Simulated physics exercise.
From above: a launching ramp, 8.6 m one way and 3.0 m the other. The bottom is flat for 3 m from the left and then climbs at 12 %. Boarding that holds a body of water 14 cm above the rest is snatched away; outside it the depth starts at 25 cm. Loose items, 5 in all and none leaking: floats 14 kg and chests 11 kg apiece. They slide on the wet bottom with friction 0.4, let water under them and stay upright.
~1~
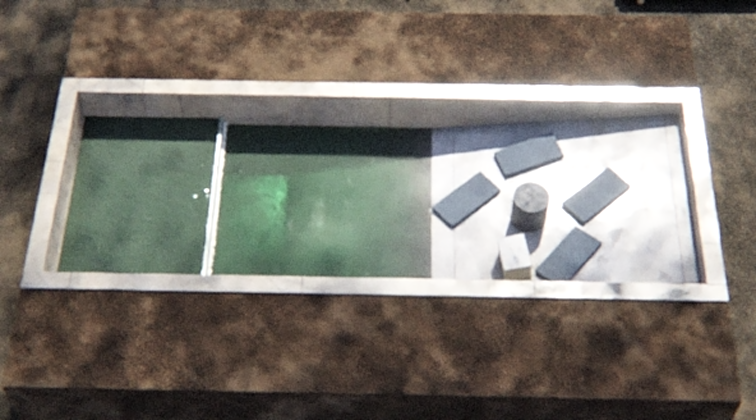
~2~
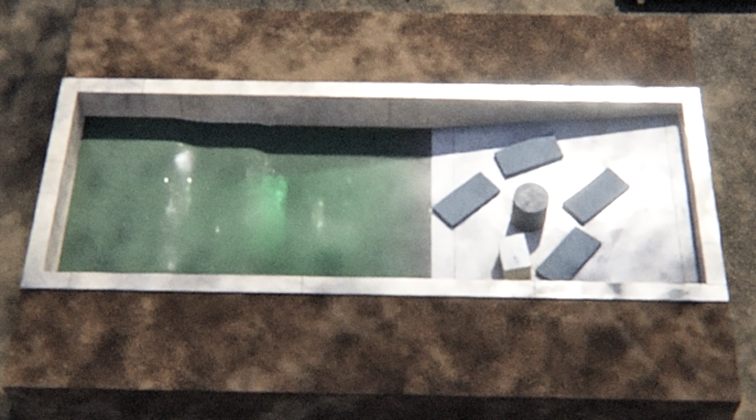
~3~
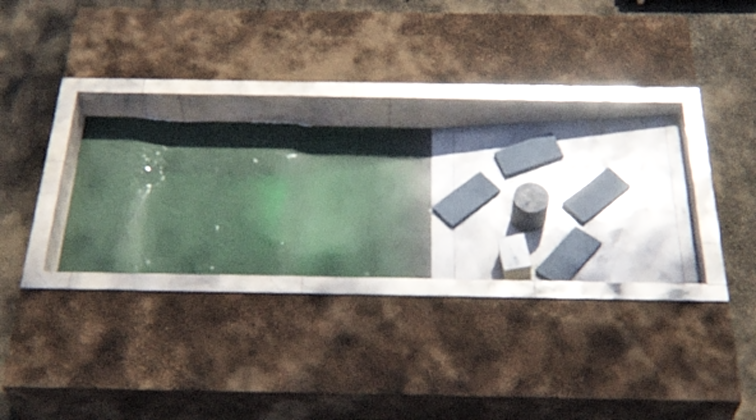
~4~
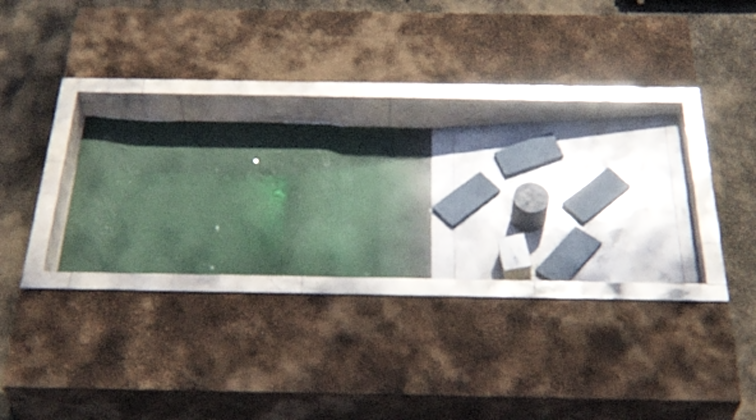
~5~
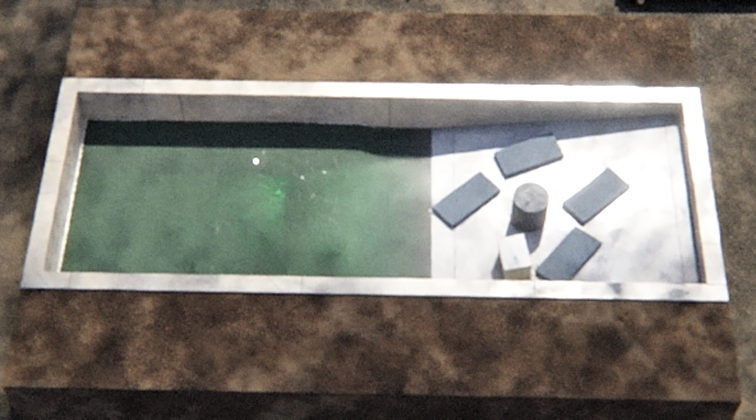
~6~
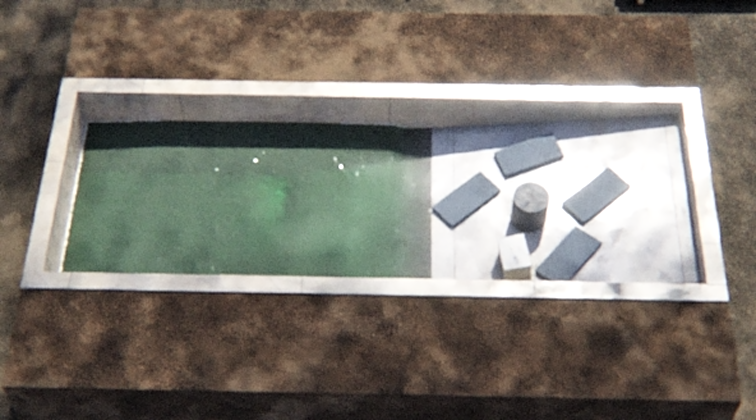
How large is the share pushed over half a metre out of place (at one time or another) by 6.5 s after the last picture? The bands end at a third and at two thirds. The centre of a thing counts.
It is under a third.
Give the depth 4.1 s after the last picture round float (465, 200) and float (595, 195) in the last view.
Roughly 10 and 0 cm.
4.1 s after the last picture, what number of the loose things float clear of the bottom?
1 of them.
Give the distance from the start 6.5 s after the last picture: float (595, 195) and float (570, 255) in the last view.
In turn: 0 cm, 0 cm.
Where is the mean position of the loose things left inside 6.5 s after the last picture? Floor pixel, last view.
Around (506, 220).
Then, 0.6 s after the last picture 0 of 5 are over 50 cm from their spots; 0 afloat.
Then, 2.1 s after the last picture 0 of 5 are over 50 cm from their spots; 1 afloat.
Then, 4.1 s after the last picture 1 of 5 are over 50 cm from their spots; 1 afloat.
Then, 6.5 s after the last picture 1 of 5 are over 50 cm from their spots, and 1 have been at some point; 1 afloat.
